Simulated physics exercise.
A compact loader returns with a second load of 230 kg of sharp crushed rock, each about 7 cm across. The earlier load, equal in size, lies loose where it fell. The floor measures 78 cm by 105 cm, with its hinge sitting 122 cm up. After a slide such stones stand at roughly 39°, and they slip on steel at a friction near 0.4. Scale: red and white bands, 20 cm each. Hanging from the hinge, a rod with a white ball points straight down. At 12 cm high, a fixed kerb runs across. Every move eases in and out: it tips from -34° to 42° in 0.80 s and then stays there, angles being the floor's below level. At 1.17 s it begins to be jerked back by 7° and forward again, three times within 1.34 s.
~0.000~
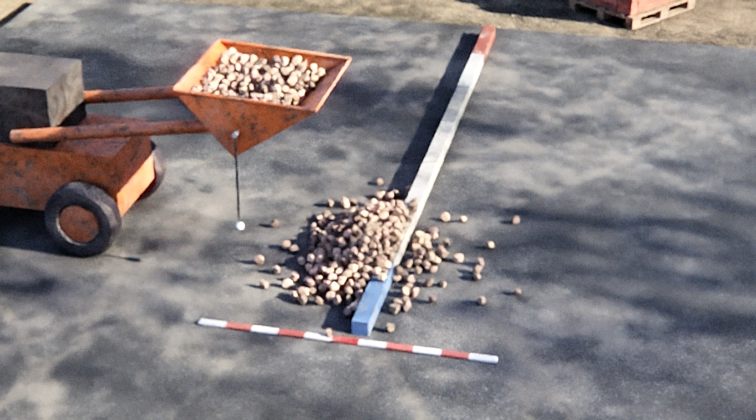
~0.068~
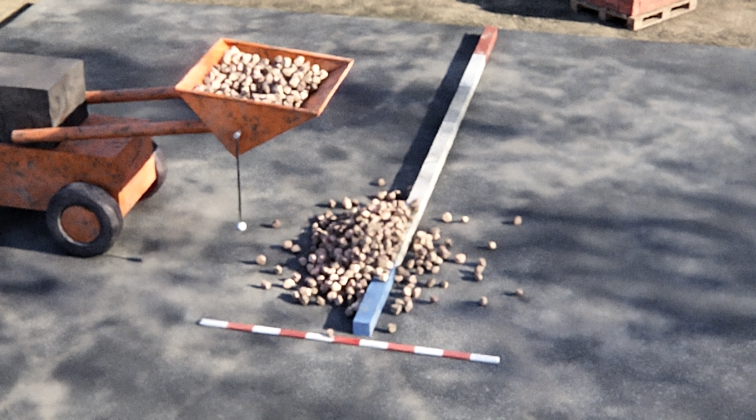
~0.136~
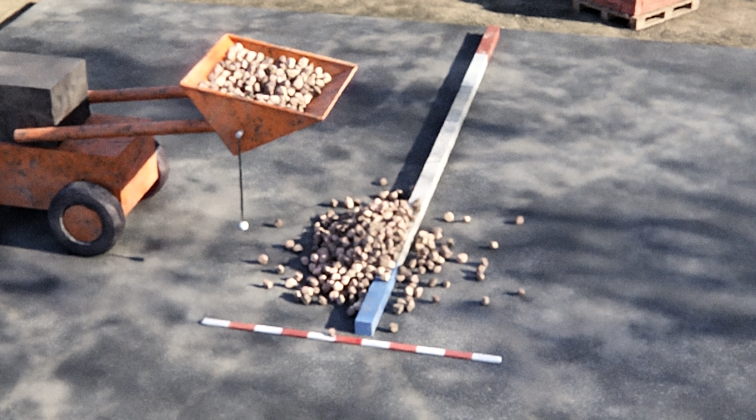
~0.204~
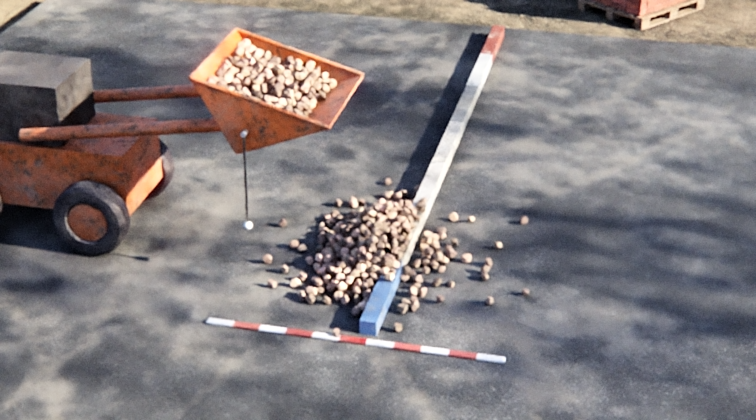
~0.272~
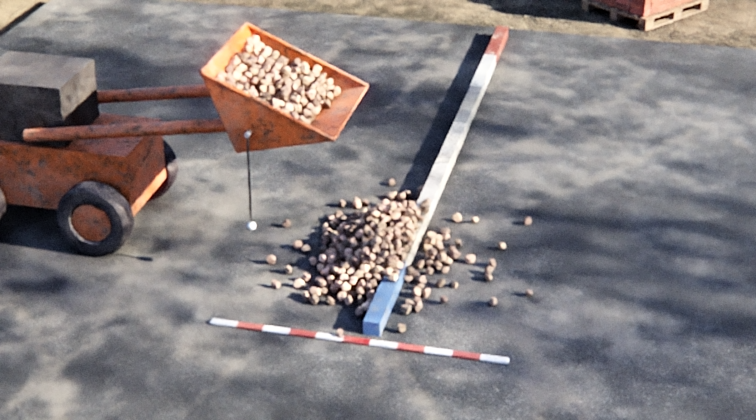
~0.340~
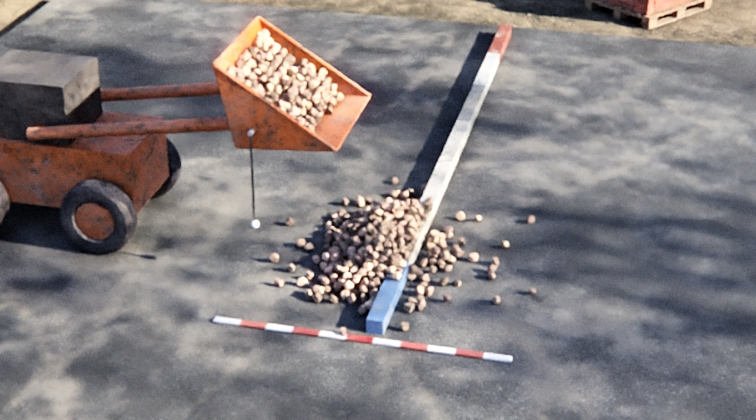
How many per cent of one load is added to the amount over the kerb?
About 11 per cent of a load.
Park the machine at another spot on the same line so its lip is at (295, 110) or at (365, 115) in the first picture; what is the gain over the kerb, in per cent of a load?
0 %, then 80 %.
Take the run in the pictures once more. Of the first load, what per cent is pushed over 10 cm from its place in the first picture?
About 5 %.
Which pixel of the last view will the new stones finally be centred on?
The centre sits about (361, 233).
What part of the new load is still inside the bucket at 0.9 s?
Roughly 80 parts in a hundred of the load.
After 0.6 s the floor is at 30°; in per cent of one load, 100 in the bucket, 90 on this side of the kerb, 10 over the kerb; the foremost stones are at (502, 264).
After 0.9 s the floor is at 42°; in per cent of one load, 82 in the bucket, 108 on this side of the kerb, 10 over the kerb; the foremost stones are at (502, 264).
After 3.0 s the floor is at 42°; in per cent of one load, 0 in the bucket, 179 on this side of the kerb, 21 over the kerb; the foremost stones are at (501, 274).
After 5.5 s the floor is at 42°; in per cent of one load, 0 in the bucket, 179 on this side of the kerb, 21 over the kerb; the foremost stones are at (501, 274). Net gain over the kerb, 11.
